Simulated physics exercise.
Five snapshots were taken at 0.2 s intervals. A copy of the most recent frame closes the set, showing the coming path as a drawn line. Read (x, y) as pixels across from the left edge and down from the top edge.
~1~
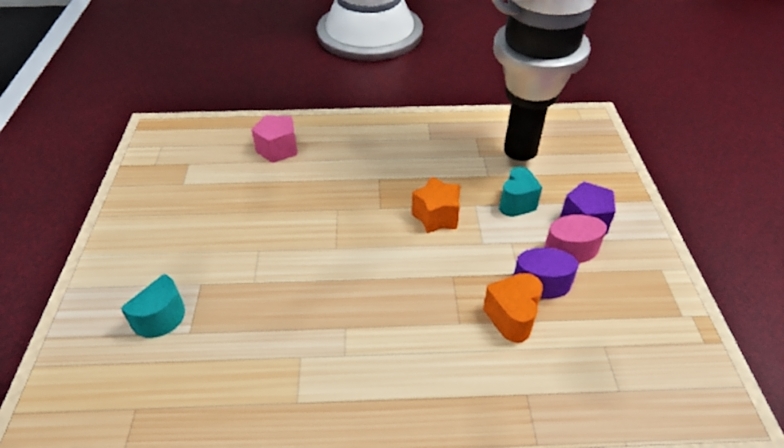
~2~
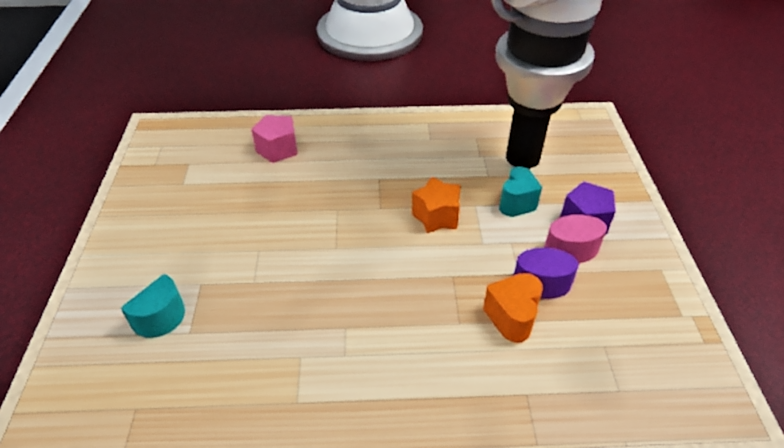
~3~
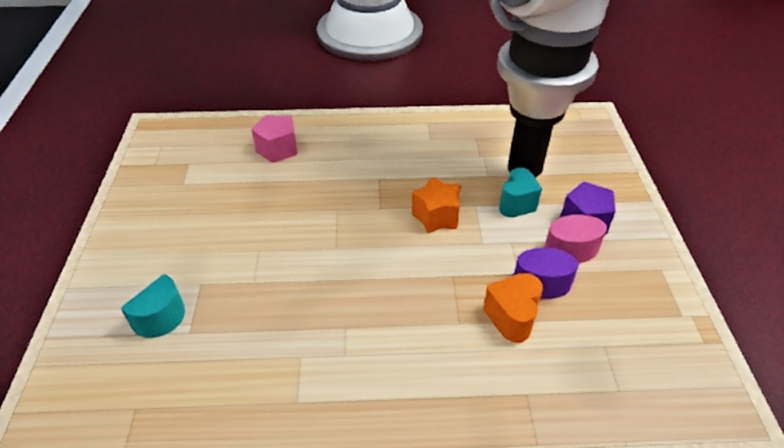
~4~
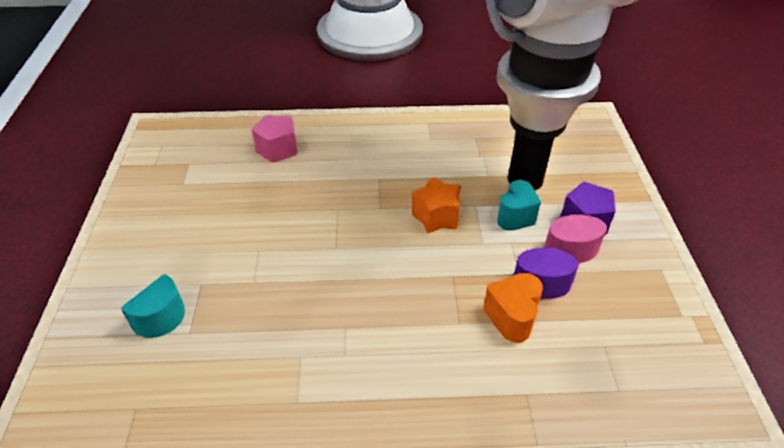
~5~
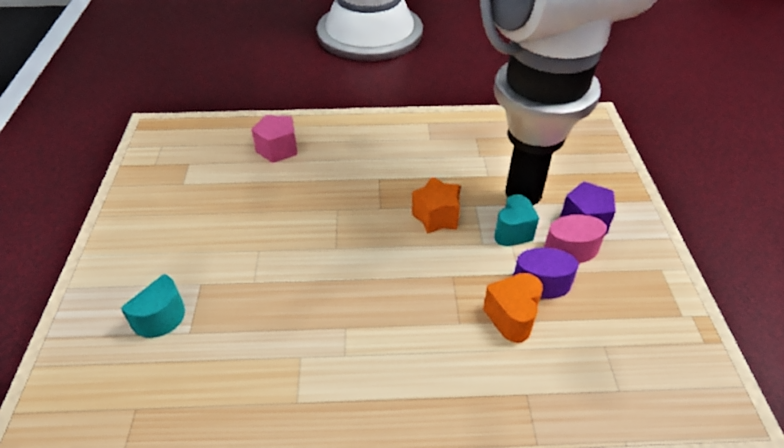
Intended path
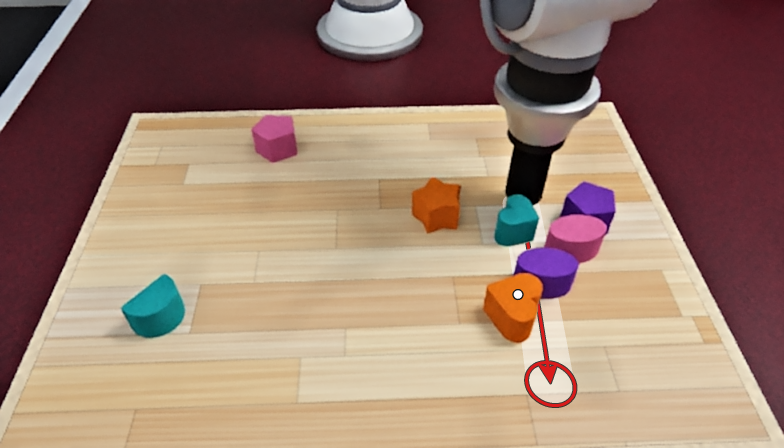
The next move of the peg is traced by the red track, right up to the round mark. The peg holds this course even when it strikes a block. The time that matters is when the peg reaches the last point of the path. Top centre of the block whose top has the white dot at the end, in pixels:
Around pixel (506, 343).
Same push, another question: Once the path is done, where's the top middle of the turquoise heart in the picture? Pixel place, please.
It comes to (498, 249).
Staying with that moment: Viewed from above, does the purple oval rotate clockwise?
That would be a no.
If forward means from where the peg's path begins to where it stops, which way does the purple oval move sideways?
That block drifts left.
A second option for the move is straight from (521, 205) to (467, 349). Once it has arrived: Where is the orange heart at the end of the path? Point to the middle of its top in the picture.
I expect it at (528, 332).
The drawn path runs straight from (521, 205) to (551, 383); the dot is on the orange heart.
The first path, step by step. One third of the way, peg at (533, 244); turquoise heart at (503, 245); pink oval at (582, 232), turned 20° anticlockwise.
Two thirds of the way, peg at (543, 303); orange heart at (517, 327), turned 85° clockwise; turquoise heart at (498, 249); purple oval at (577, 323), turned 45° anticlockwise; pink oval at (583, 233), turned 25° anticlockwise.
At the end, peg at (555, 373); orange heart at (506, 343), turned 110° clockwise; turquoise heart at (498, 249); purple oval at (605, 359), turned 90° anticlockwise; pink oval at (583, 233), turned 25° anticlockwise.
